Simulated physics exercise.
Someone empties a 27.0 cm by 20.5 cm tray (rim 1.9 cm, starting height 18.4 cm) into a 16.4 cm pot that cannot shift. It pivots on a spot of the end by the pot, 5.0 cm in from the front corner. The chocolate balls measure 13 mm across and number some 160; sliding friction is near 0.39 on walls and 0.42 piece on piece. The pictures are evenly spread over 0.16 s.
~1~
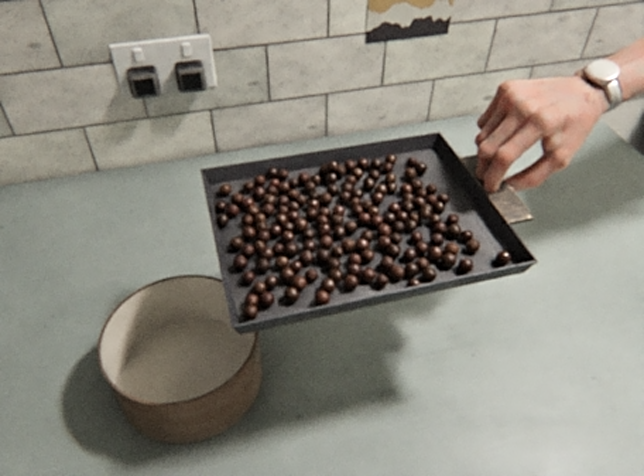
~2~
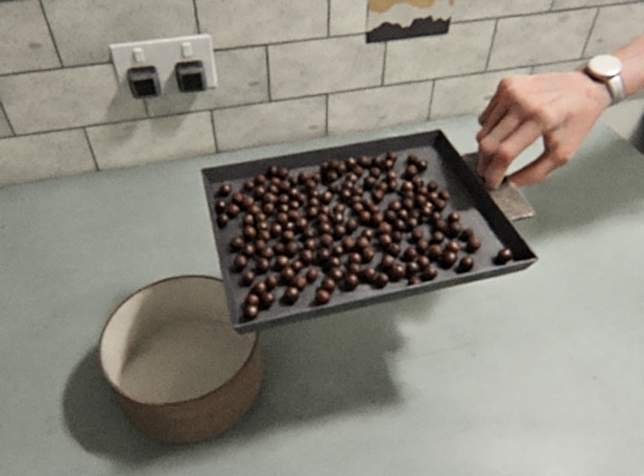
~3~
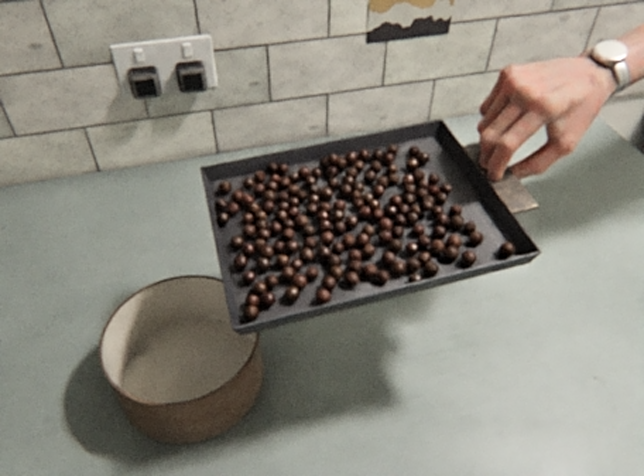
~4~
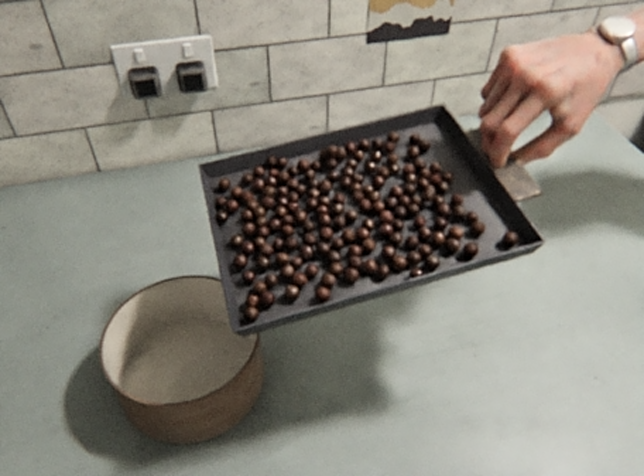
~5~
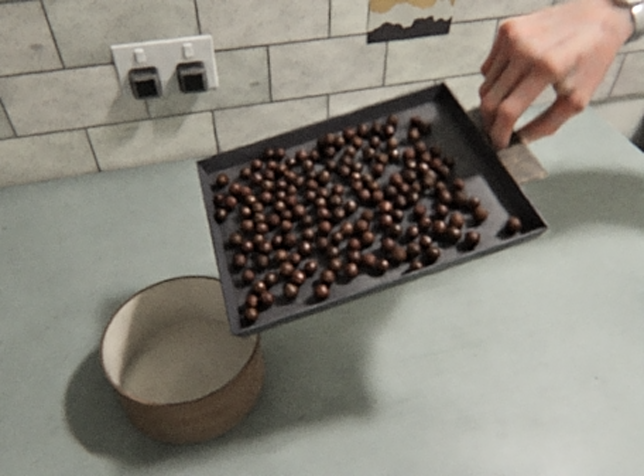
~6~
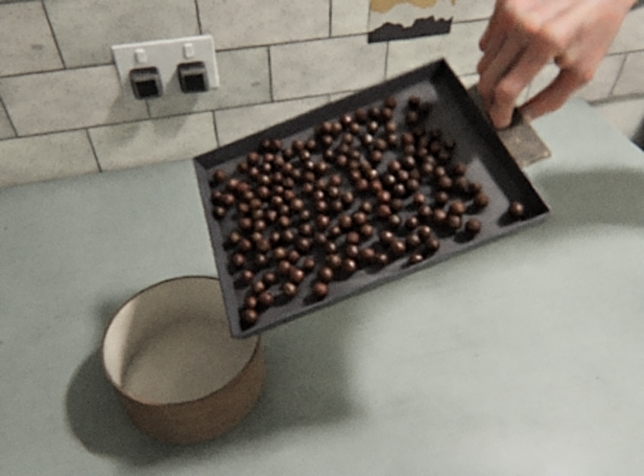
The clip shows a hand holding a dark tray of brown balls above a counter, beside a round pot. The hand raises the tray's right end, gradually tilting it down toward the left, while the balls shift little within it.
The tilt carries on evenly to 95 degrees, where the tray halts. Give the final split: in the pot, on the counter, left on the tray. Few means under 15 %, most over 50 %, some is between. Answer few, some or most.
In the pot: Some; on the counter: Most; left on the tray: Few.
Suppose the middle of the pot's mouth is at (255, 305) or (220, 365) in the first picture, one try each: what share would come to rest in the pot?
Some 0 and 60 per cent.
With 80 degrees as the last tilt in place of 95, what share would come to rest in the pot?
In that case some 30 per cent.
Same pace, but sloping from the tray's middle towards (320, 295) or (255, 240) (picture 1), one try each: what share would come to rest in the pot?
Some 0 and 60 per cent.
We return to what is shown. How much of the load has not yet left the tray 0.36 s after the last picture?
About 100 per cent.
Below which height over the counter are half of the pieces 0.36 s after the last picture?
Some 22 cm.
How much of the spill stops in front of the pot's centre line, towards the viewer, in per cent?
About 100 per cent.
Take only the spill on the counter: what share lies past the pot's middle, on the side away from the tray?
About 70 per cent.
Then, 0.22 s after the last picture, tilt 58 degrees; the tray holds 100 %, the pot 0 %.
Then, 0.36 s after the last picture, tilt 84 degrees; the tray holds 100 %, the pot 0 %.
Then, 0.63 s after the last picture, tilt 95 degrees; the tray holds 0 %, the pot 30 %.
In the end, pot 30 %, counter 70 %, tray 0 %.
